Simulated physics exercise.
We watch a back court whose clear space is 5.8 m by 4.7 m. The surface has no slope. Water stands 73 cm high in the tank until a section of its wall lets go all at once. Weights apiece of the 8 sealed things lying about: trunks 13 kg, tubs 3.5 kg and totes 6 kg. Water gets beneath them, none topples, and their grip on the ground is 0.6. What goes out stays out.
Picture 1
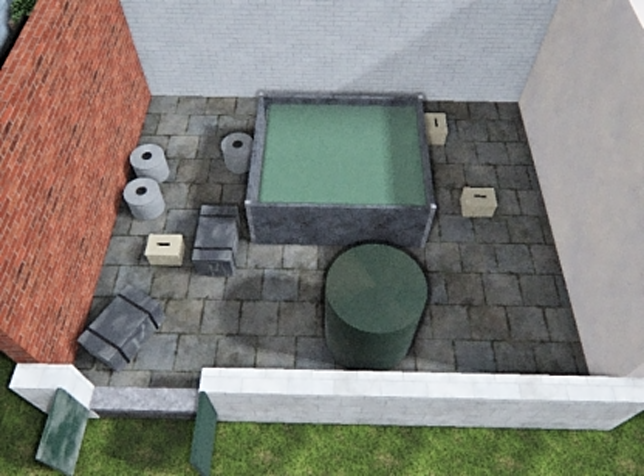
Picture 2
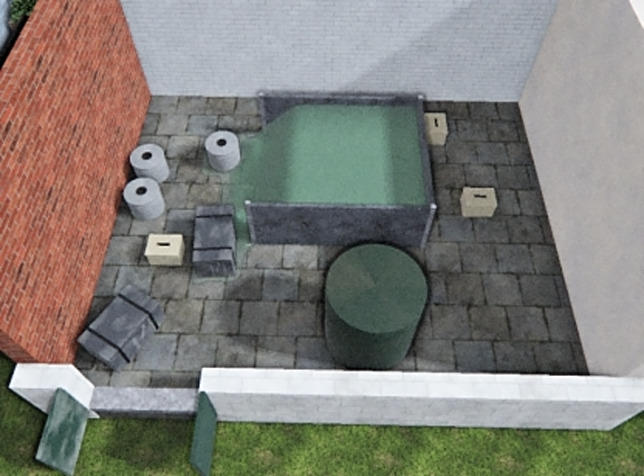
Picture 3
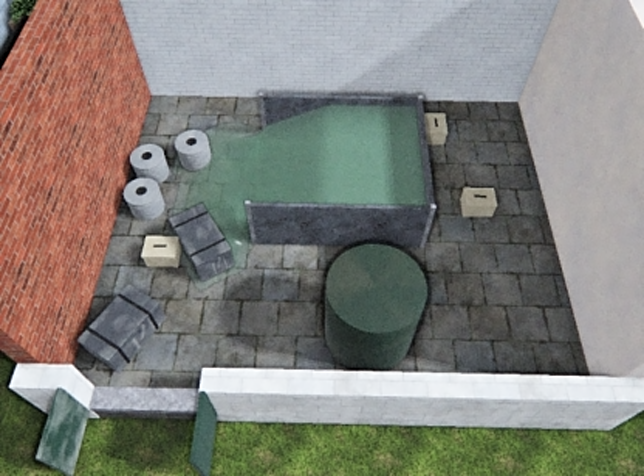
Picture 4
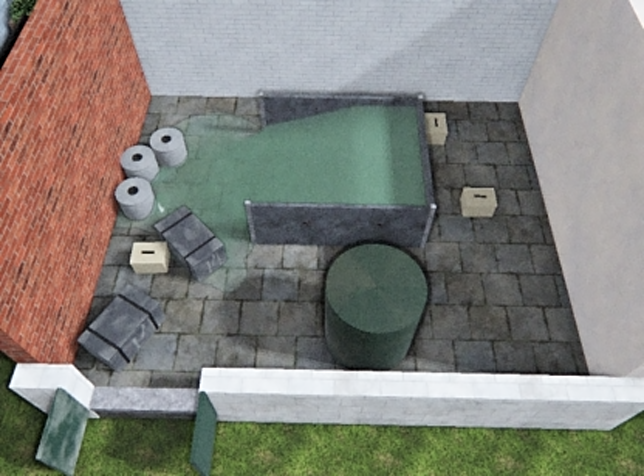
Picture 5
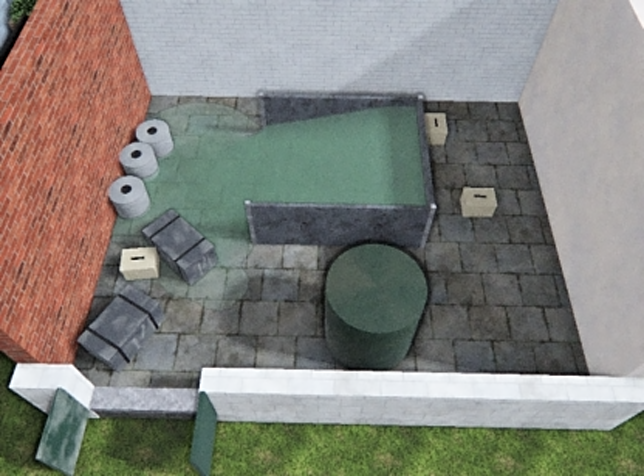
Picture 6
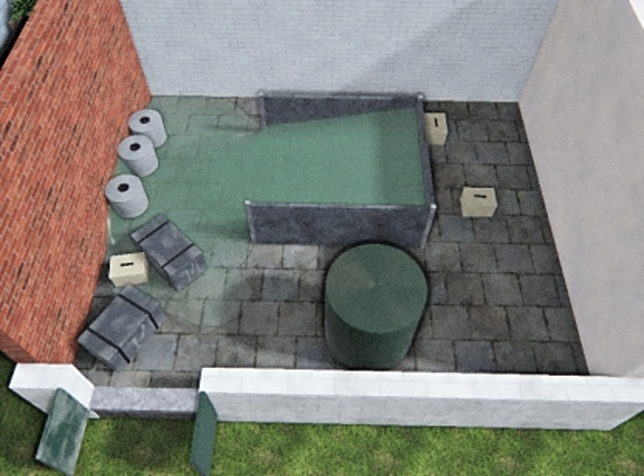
Green water spreading left from an open-sided tank across a paved yard, pushing grey tubs, a dark trunk and a pale box toward a brick wall.
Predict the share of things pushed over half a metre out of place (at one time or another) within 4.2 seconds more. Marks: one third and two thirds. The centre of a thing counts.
Share: Two thirds or more.
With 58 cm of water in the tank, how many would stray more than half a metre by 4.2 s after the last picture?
In that case 7 of them.
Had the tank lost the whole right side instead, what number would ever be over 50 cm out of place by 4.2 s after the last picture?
Then 5.
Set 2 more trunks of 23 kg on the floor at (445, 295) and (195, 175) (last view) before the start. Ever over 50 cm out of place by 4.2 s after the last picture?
In turn: Under, over.
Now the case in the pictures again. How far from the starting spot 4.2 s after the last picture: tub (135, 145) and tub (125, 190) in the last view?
In that order: 500 cm, washed out.
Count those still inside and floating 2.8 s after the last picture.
I count 3.
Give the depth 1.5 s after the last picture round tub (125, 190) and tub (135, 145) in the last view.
About 20 and 42 cm.
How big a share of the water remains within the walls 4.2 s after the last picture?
About 78 per cent.
Then, 0.4 s after the last picture 3 of 8 are over 50 cm from their spots; 5 afloat.
Then, 1.5 s after the last picture 6 of 8 are over 50 cm from their spots; 4 afloat.
Then, 2.8 s after the last picture 7 of 8 are over 50 cm from their spots; 3 afloat.
Then, 4.2 s after the last picture 7 of 8 are over 50 cm from their spots, and 7 have been at some point; 3 afloat.
